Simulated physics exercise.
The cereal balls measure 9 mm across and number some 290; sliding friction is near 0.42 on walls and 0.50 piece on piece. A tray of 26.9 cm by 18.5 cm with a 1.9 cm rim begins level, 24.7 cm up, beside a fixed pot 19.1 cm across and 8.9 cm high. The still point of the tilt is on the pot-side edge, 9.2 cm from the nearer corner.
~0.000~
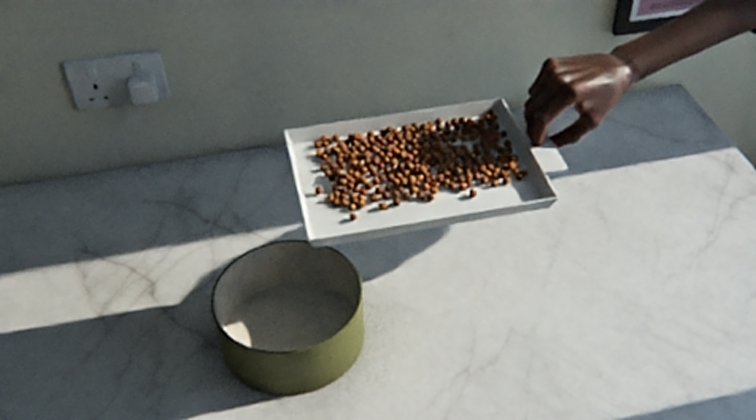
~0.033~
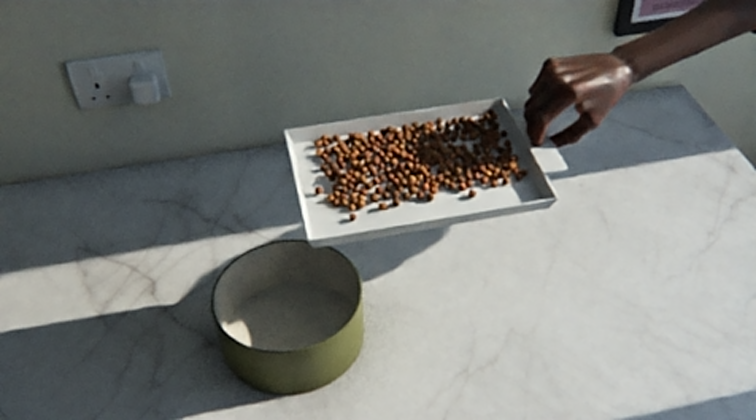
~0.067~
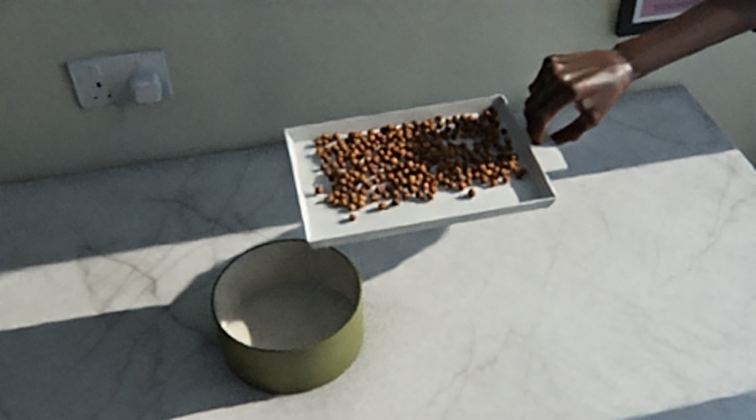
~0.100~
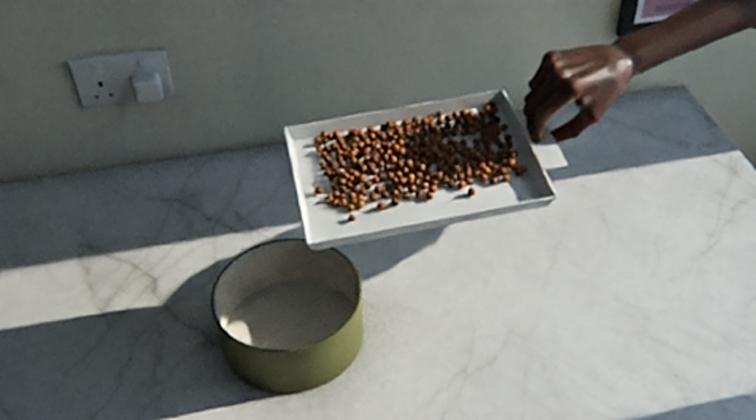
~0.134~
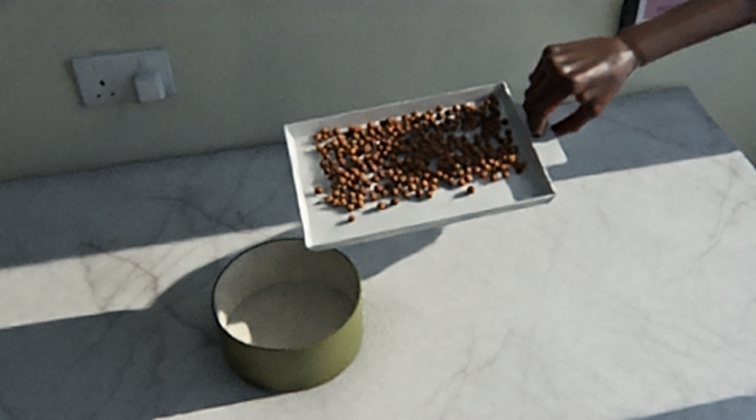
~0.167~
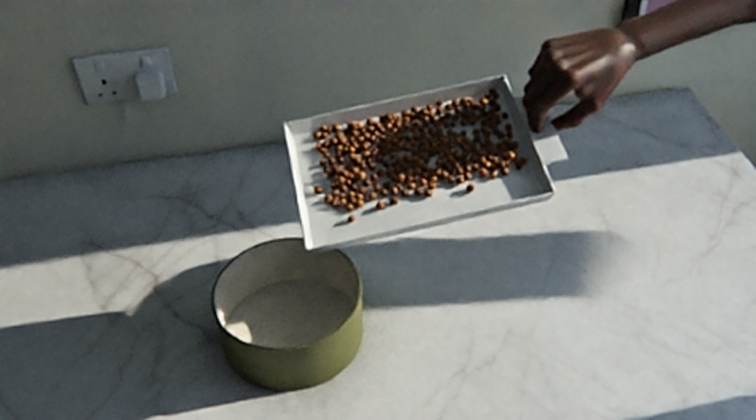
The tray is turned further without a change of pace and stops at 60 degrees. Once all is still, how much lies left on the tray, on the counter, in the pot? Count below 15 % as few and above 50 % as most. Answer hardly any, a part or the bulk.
Left on the tray: The bulk; on the counter: A part; in the pot: Hardly any.
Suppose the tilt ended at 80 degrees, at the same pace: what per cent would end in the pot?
It would be near 40 per cent.
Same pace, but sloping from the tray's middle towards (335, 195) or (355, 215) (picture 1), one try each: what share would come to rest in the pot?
Some 20 and 15 per cent.
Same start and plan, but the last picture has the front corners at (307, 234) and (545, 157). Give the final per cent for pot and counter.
Pot 30, counter 15.
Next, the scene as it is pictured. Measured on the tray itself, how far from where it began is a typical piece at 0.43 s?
Roughly 2 cm.
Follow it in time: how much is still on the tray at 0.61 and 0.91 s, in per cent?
About 100, 65.
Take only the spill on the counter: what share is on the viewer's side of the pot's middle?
Roughly 100 per cent.
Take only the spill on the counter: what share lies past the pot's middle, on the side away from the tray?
Roughly 30 per cent.
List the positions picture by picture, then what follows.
The first picture shows tray tilt 0 degrees, front corners at (313, 235) and (551, 195); middle of the pieces at (422, 159); pot at (287, 293).
The second picture shows tray tilt 0 degrees, front corners at (313, 235) and (551, 195); middle of the pieces at (422, 159).
The third picture shows tray tilt 2 degrees, front corners at (312, 236) and (550, 195); middle of the pieces at (422, 158).
The fourth picture shows tray tilt 4 degrees, front corners at (312, 238) and (550, 194), lowest corner left front; middle of the pieces at (422, 156).
The fifth picture shows tray tilt 7 degrees, front corners at (311, 241) and (549, 192), lowest corner left front; middle of the pieces at (421, 152).
The sixth picture shows tray tilt 10 degrees, front corners at (311, 243) and (549, 189), lowest corner left front; middle of the pieces at (421, 149); pot at (287, 290). The tray's pace is about 95 degrees a second.
After 0.43 s, tilt 35 degrees; the tray holds 100 %, the pot 0 %.
After 0.61 s, tilt 52 degrees; the tray holds 100 %, the pot 0 %.
Then, at 0.91 s, tilt 60 degrees; the tray holds 65 %, the pot 5 %.
By 2.1 s all is still; tray 60 %, counter 35 %, pot 10 %.
